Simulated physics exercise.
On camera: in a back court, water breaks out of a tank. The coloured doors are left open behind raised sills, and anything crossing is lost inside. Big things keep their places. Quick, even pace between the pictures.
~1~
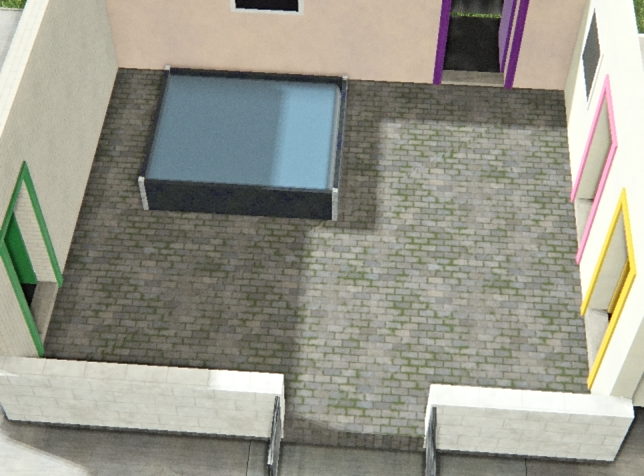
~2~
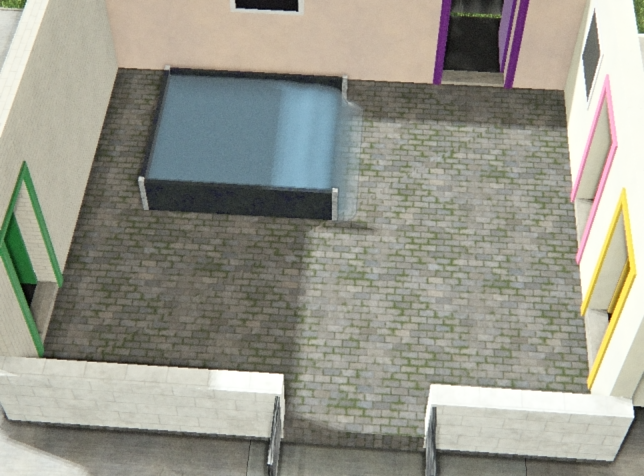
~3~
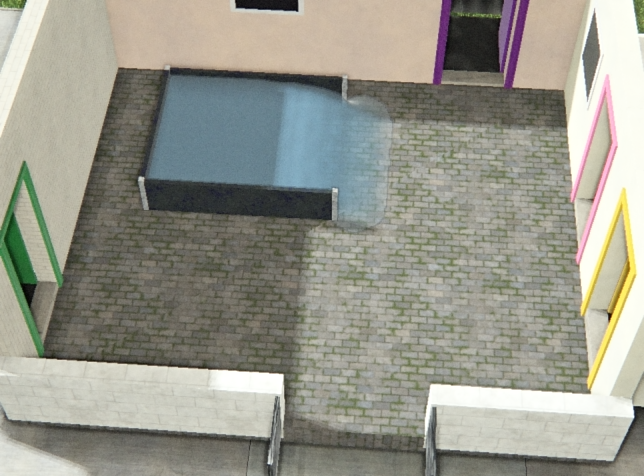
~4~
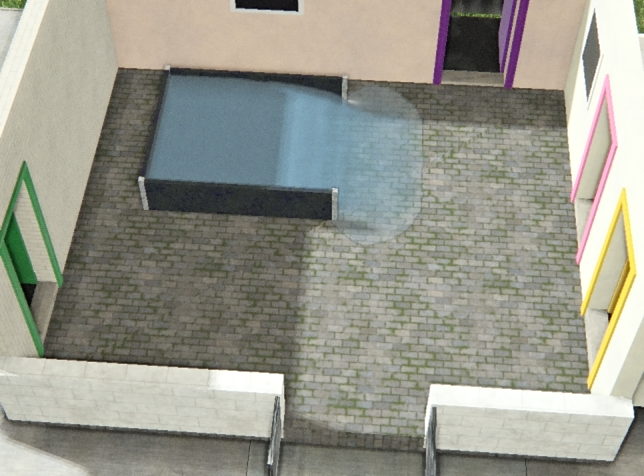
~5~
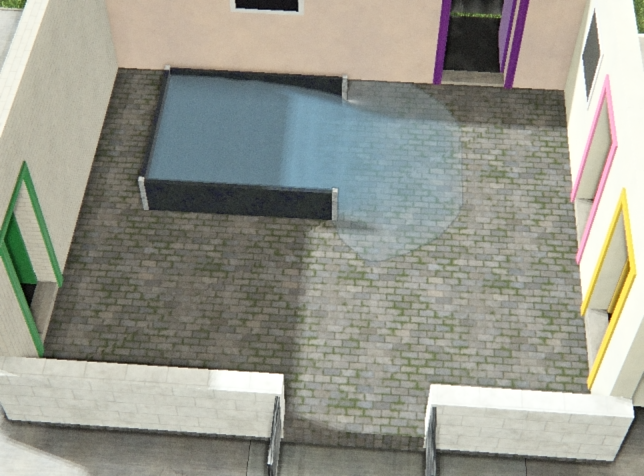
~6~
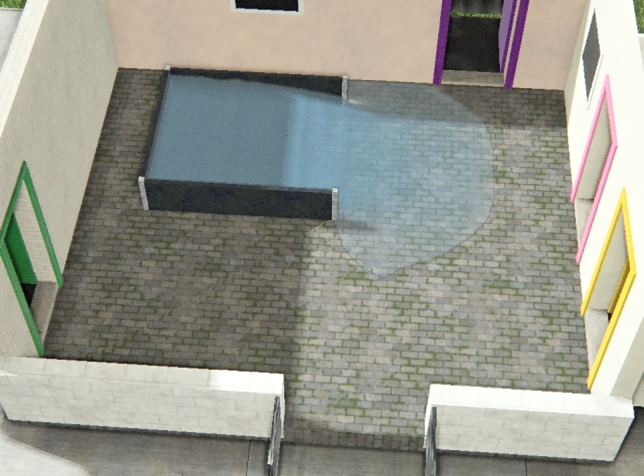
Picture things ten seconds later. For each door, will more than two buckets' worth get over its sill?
As I see it, the purple door will let in too much; the green door will let in an allowed amount; the yellow door will let in an allowed amount; the pink door will let in too much.
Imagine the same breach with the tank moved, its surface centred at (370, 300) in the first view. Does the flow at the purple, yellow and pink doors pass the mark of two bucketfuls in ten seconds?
Going door by door, the purple door breaks the limit, then the yellow door breaks the limit, then the pink door breaks the limit.
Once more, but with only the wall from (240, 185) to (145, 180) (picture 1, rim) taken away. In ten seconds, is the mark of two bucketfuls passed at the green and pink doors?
Door by door, green tops the limit, then pink comes in lower.
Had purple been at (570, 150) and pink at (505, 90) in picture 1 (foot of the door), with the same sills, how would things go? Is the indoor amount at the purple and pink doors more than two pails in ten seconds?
Purple door: Crosses the line; pink door: Crosses the line.
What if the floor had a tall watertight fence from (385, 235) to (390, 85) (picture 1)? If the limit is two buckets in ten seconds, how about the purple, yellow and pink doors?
Here's how it goes: The purple door doesn't get there, then the yellow door doesn't get there, and the pink door doesn't get there.
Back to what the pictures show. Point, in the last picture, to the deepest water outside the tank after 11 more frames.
Roughly at (543, 106).
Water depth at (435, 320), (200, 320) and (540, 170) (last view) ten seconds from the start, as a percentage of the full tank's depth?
Taking the places in turn, I get roughly 16, 4 and 6 percent.
A moment on, water covers 35 % of the floor; the purple door wet at the sill, nothing in, the green door not reached, the yellow door not reached, the pink door wet at the sill, nothing in.
Next, water covers 40 % of the floor; the purple door under two buckets in, the green door not reached, the yellow door wet at the sill, nothing in, the pink door over two buckets in.
Then, water covers 45 % of the floor; the purple door over two buckets in, the green door not reached, the yellow door wet at the sill, nothing in, the pink door over two buckets in.
Later, water covers 65 % of the floor; the purple door far over two buckets in, the green door not reached, the yellow door wet at the sill, nothing in, the pink door far over two buckets in.
In the end, water covers 90 % of the floor; the purple door far over two buckets in, the green door wet at the sill, nothing in, the yellow door wet at the sill, nothing in, the pink door far over two buckets in.
